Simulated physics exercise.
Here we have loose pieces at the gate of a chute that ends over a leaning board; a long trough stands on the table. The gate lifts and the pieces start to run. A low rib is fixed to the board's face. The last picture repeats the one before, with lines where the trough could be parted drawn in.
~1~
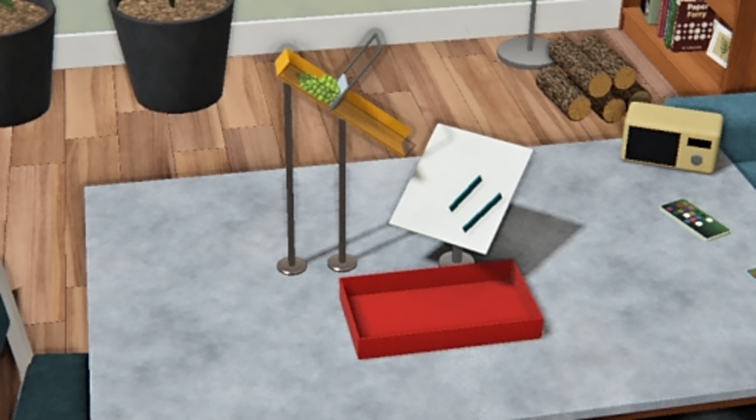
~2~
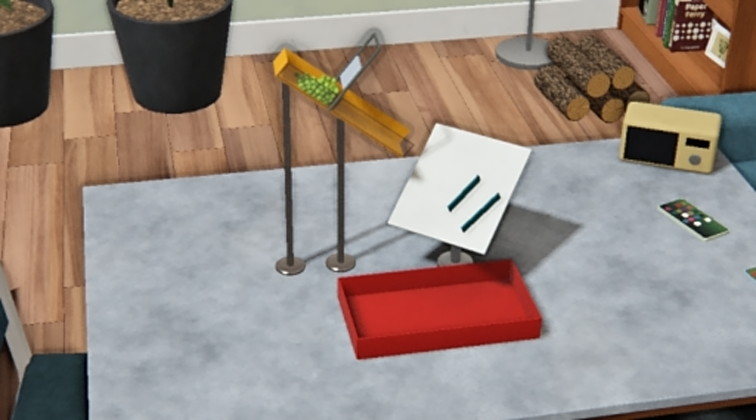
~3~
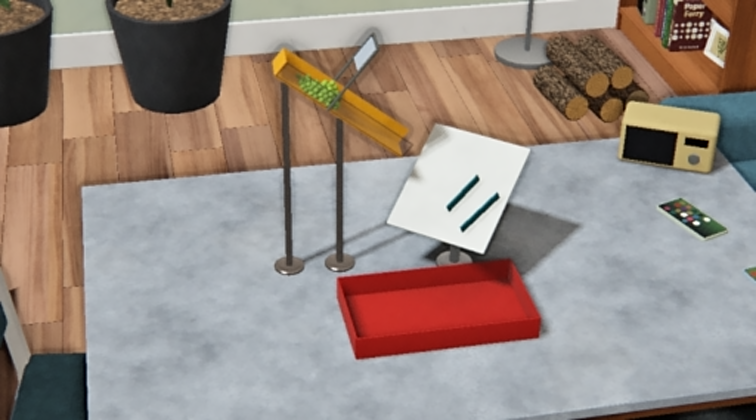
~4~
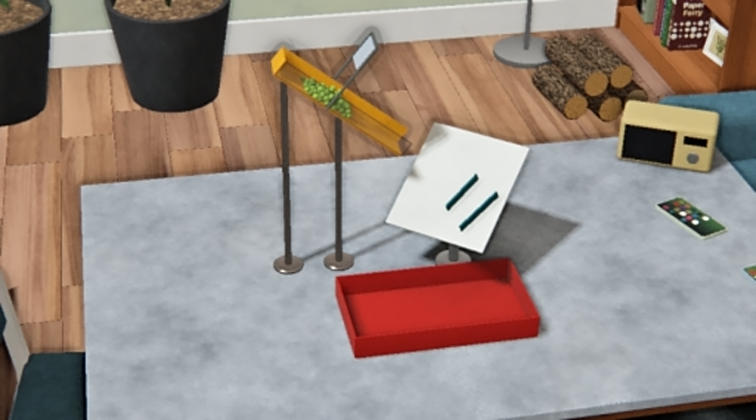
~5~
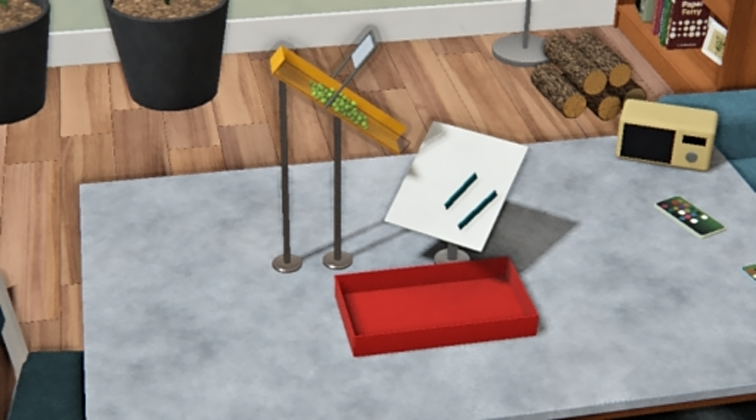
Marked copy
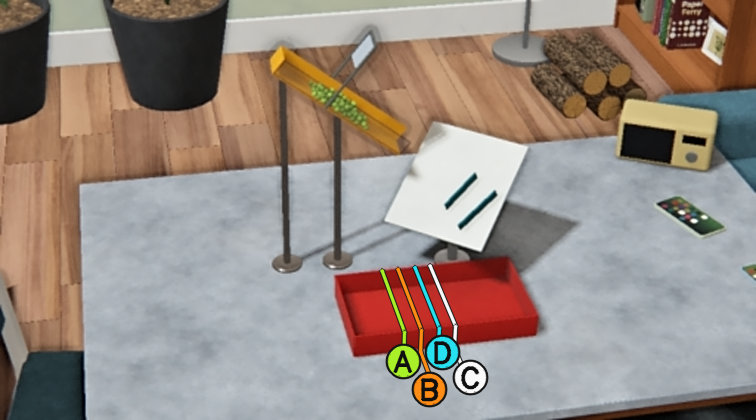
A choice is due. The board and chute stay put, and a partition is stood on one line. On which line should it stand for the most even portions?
Take B.
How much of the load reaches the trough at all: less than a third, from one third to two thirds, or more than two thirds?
More than two thirds.
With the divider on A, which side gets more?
Right.
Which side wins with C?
The left side.
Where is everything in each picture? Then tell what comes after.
In the first frame, load behind the gate near (322, 85), dried peas; lip of the chute near (403, 150), sloping fairly steeply.
In the second frame, middle of the board near (459, 186), tilted fairly steeply; middle of its low edge near (435, 238); of its high edge near (483, 136).
In the third frame, front corners of the trough near (356, 339) and (540, 318), empty; front of the load near (338, 105).
In the fourth frame, middle of the load near (329, 95); its front near (347, 107), close to a quarter of the way to the lip; rib from (497, 191) to (459, 227); rib from (477, 173) to (445, 206).
In the fifth frame, middle of the load near (341, 101); its front near (365, 118), close to half of the way to the lip.
On the marked copy, line A crosses the front rim at (404, 331); line B crosses the front rim at (421, 329); line C crosses the front rim at (455, 325); line D crosses the front rim at (439, 327).
If A is chosen, of what is caught, only a few on the left of the divider, all but a few on the right.
If B is chosen, of what is caught, close to half on the left of the divider, close to half on the right.
If C is chosen, of what is caught, all but a few on the left of the divider, a small share on the right.
If D is chosen, of what is caught, all but a few on the left of the divider, a small share on the right.
